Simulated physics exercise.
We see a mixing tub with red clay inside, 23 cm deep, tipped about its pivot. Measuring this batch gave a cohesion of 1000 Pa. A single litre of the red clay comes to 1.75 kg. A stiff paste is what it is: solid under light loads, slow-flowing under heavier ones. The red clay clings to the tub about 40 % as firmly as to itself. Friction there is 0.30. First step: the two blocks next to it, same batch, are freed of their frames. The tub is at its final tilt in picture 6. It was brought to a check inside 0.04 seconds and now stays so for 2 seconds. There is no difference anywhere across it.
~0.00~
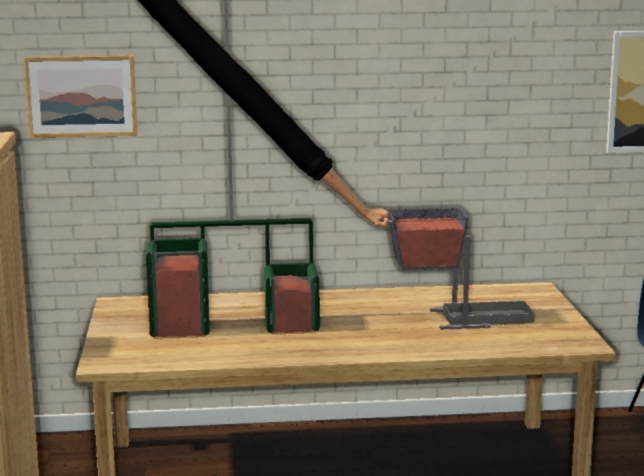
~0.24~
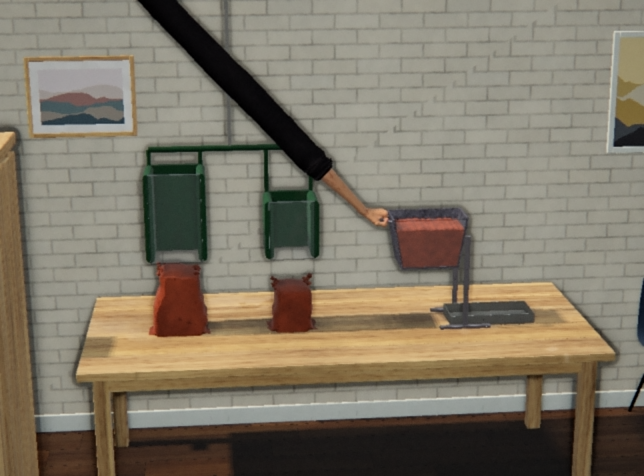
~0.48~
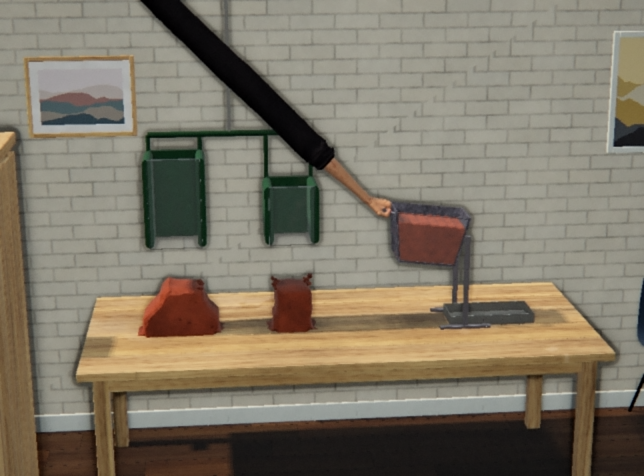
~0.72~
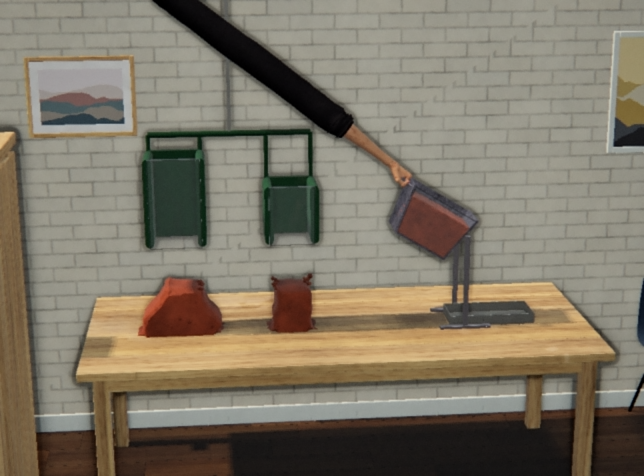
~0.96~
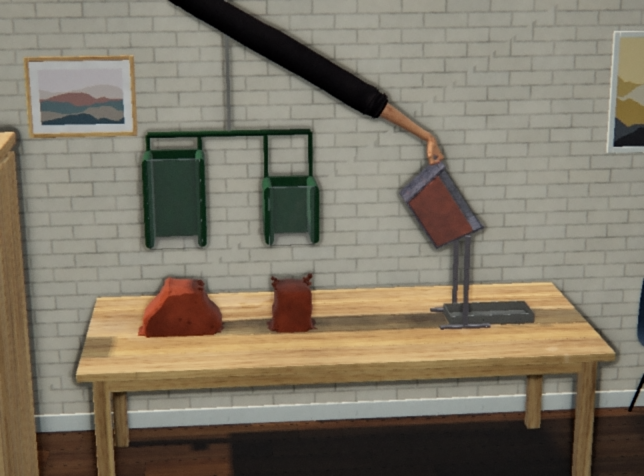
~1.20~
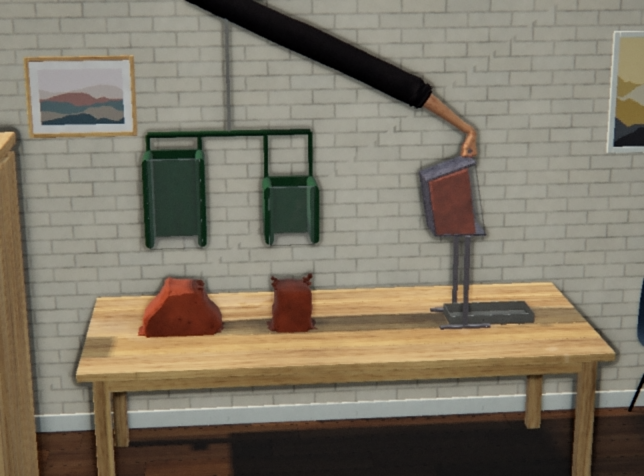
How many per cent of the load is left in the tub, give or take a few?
I would say close to 41 percent.
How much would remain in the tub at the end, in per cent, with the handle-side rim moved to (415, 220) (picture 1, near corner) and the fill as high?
That would leave about 100 % in the tub.
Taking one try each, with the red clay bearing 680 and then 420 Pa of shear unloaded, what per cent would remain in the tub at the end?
Respectively, close to 50 % and close to 45 %.
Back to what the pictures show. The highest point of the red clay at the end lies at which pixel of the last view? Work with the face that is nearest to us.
Highest point: Approx. (445, 204).
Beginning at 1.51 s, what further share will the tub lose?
Share of load from then on: Approx. 45 %.
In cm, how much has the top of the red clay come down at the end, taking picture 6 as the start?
About 15 cm.
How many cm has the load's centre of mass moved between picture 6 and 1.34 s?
It has moved around 3 centimetres.
By 1.34 s, the tub is at 81 degrees and holds 100 %.
By 1.51 s, the tub is at 81 degrees and holds 88 %.
By 1.68 s, the tub is at 81 degrees and holds 74 %.
By 1.85 s, the tub is at 81 degrees and holds 60 %.
By 3.20 s, at the end, the tub is at 81 degrees and holds 41 %.
